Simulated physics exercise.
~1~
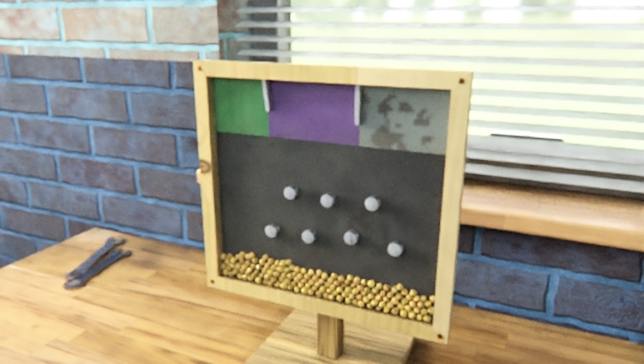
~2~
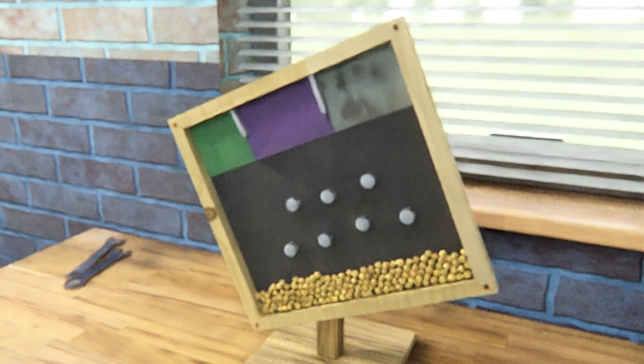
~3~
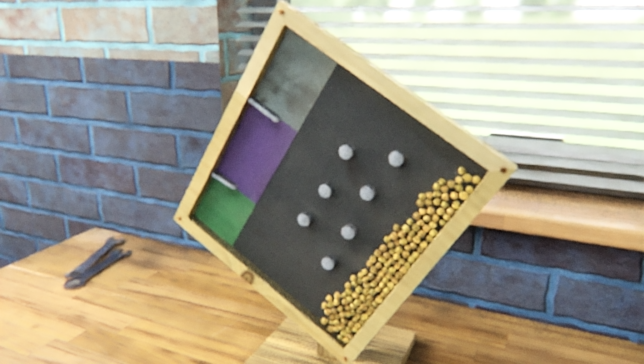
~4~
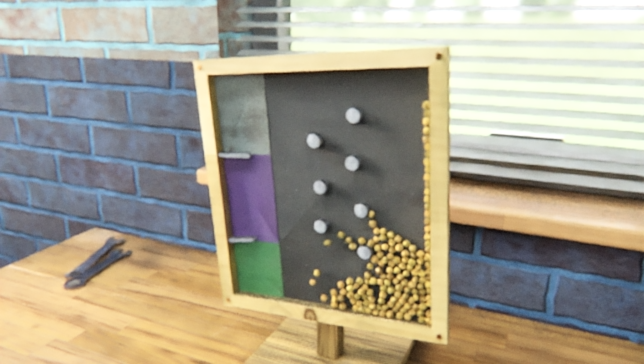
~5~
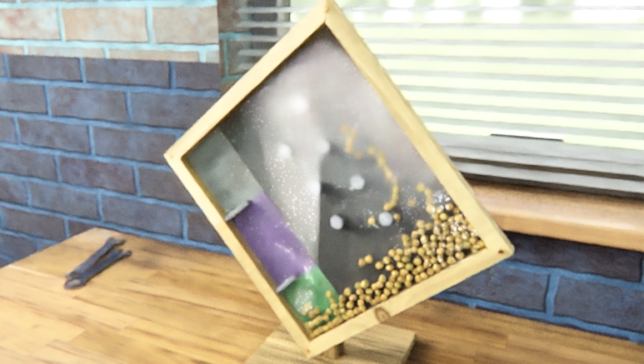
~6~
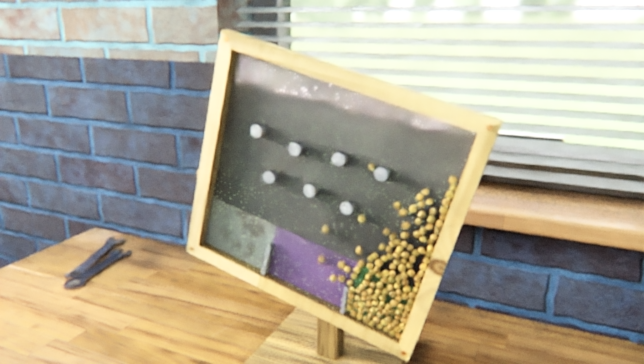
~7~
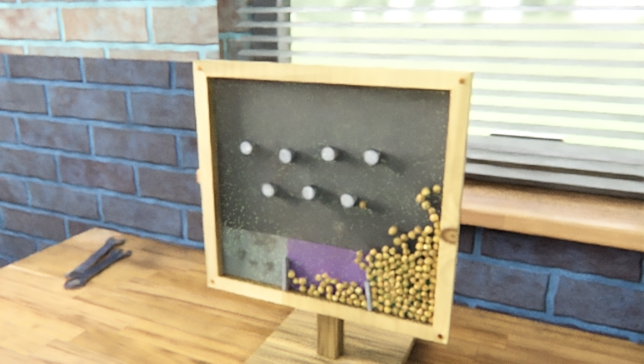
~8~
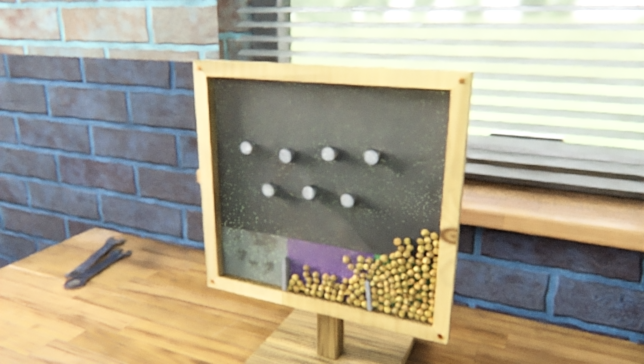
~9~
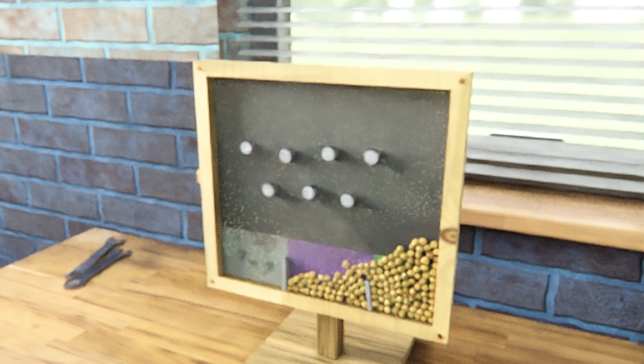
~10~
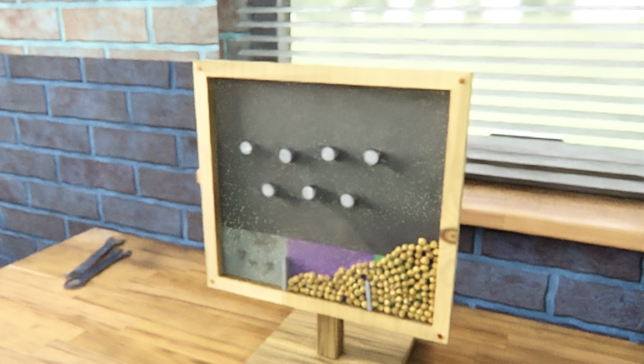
On a wooden tabletop before a blue-grey brick wall and a slatted blind, a fixed camera faces a square, wood-framed box on a stand. Its dark panel holds seven pale pegs, with green, purple and mottled grey pockets along the top and golden chickpeas lying along the bottom. The box turns anticlockwise, and the chickpeas slide and heap toward the right. As it continues over, they tumble past the pegs and pour into the pockets. It stops upside down, and the heap slumps and settles, deepest at right over green, partly filling purple, leaving grey empty.
